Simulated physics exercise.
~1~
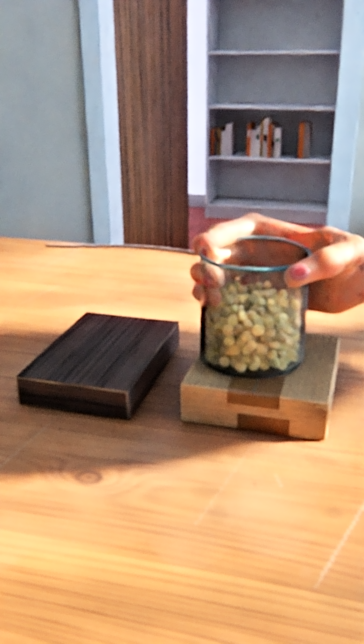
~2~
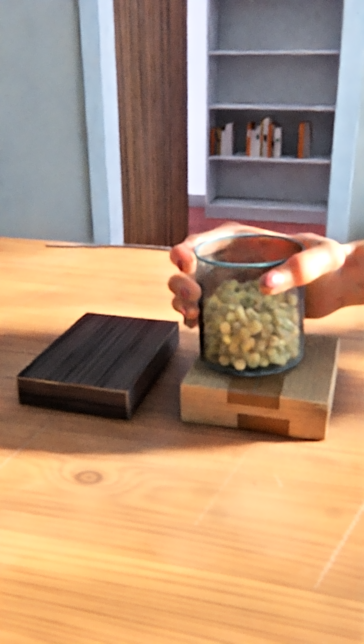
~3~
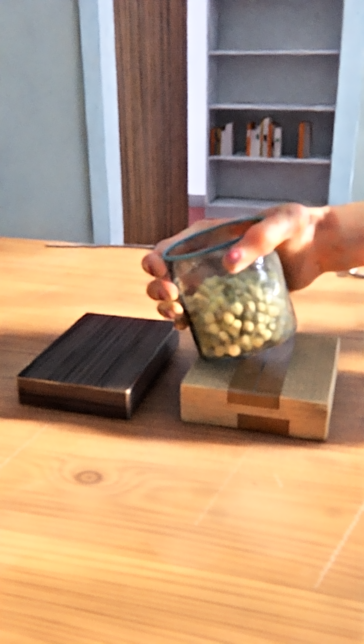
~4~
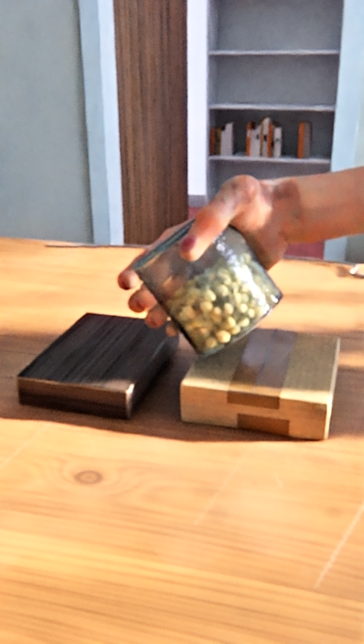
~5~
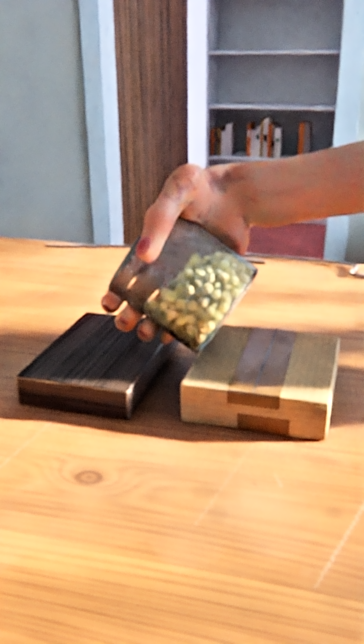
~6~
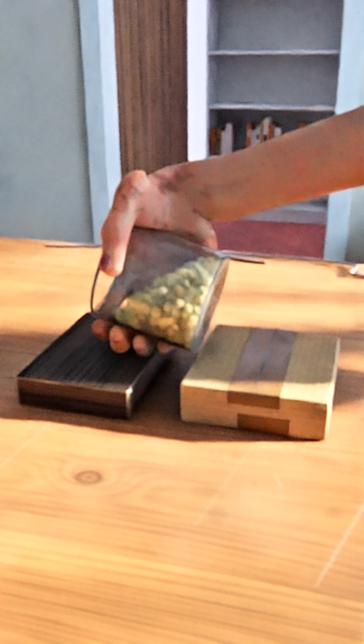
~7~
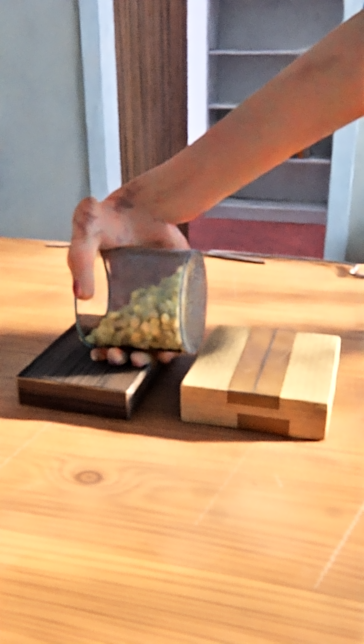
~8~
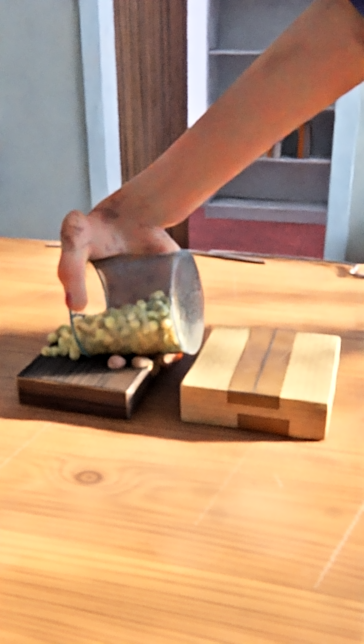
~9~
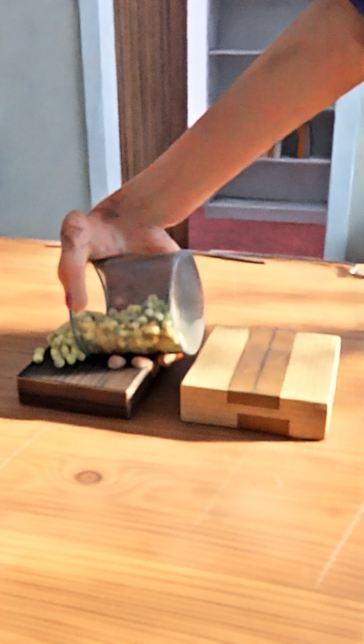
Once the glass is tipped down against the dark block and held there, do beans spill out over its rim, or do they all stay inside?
Beans spill out over the rim onto the dark block, although most of them remain in the glass.
